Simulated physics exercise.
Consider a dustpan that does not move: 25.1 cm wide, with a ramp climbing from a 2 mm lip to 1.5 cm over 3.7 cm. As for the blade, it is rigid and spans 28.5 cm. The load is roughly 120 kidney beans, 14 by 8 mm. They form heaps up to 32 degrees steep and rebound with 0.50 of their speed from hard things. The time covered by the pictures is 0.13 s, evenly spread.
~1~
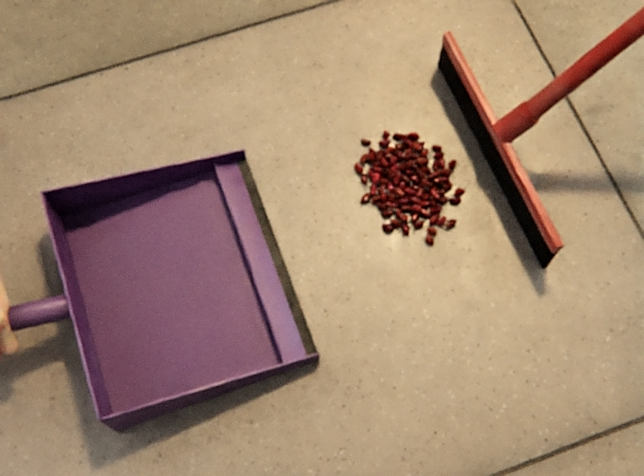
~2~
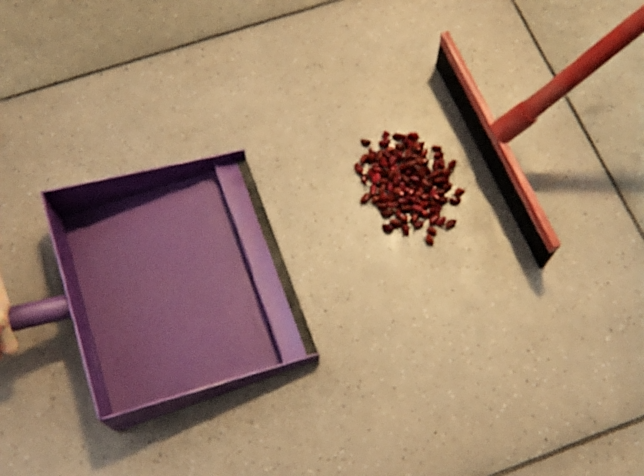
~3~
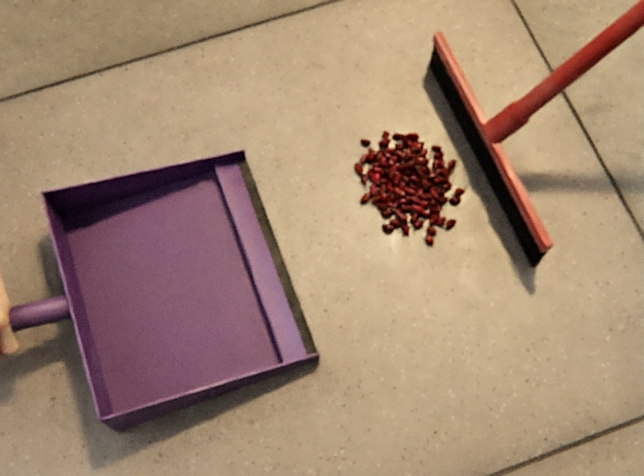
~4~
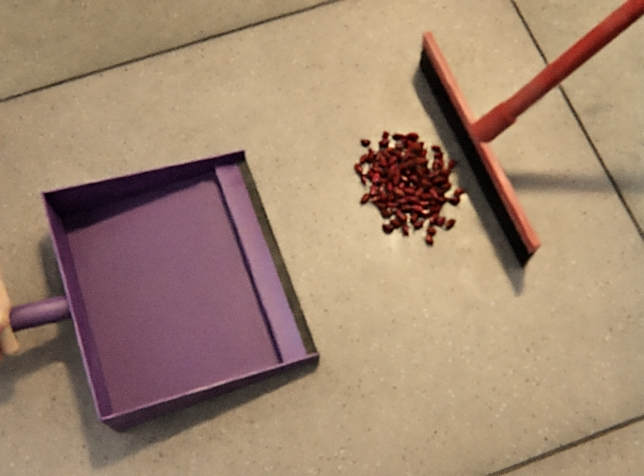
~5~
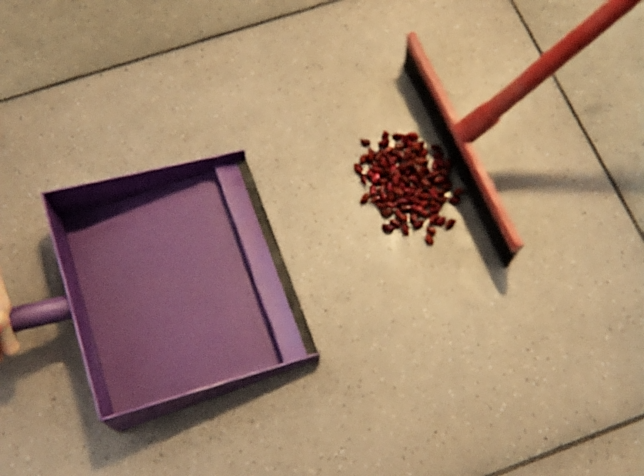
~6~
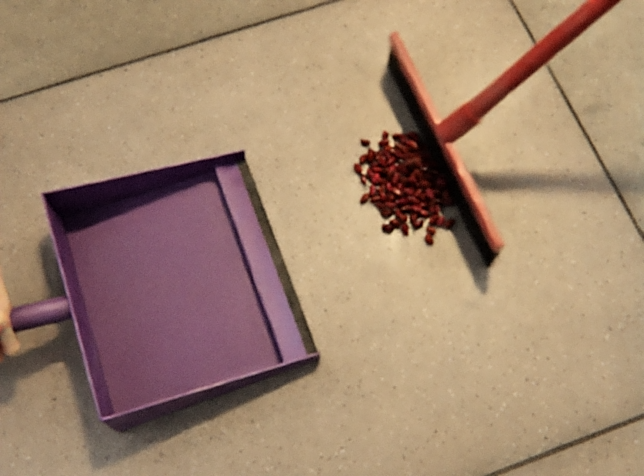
A red brush moved slowly left across the grey tiled floor until it reached the near edge of a small pile of dark red beans, while a purple dustpan stayed still on the left.
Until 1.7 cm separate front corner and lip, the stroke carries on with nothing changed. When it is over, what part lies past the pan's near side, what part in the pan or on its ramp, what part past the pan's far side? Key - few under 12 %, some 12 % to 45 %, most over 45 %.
Past the pan's near side: Few. In the pan or on its ramp: Some. Past the pan's far side: Some.
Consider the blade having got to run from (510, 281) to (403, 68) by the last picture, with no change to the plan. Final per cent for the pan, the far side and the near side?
Pan 50, far 5, near 0.
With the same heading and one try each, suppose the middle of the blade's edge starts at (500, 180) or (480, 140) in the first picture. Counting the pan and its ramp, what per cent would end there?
Roughly 40 % and 35 %.
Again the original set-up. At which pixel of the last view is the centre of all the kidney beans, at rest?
Near (258, 206).
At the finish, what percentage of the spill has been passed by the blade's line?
Roughly 0 in a hundred.
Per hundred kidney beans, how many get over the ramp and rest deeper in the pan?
Estimate: Near 10 per cent of all.
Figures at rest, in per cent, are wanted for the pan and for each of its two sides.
In per cent - near side 0, pan 35, far side 20.
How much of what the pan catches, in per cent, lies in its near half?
I'd put it at around 20 per cent.
Then, 0.14 s after the last picture, middle of the blade 10 cm from the lip; 0 % over the lip, far side 5 %, near side 0 %.
Then, 0.23 s after the last picture, middle of the blade 4 cm from the lip; 5 % over the lip, far side 15 %, near side 0 %.
Then, 0.45 s after the last picture, middle of the blade 2 cm from the lip; 35 % over the lip, far side 20 %, near side 0 %.
In the end, near side 0 %, pan 35 %, far side 20 %, in front of the lip or behind the blade 45 %.
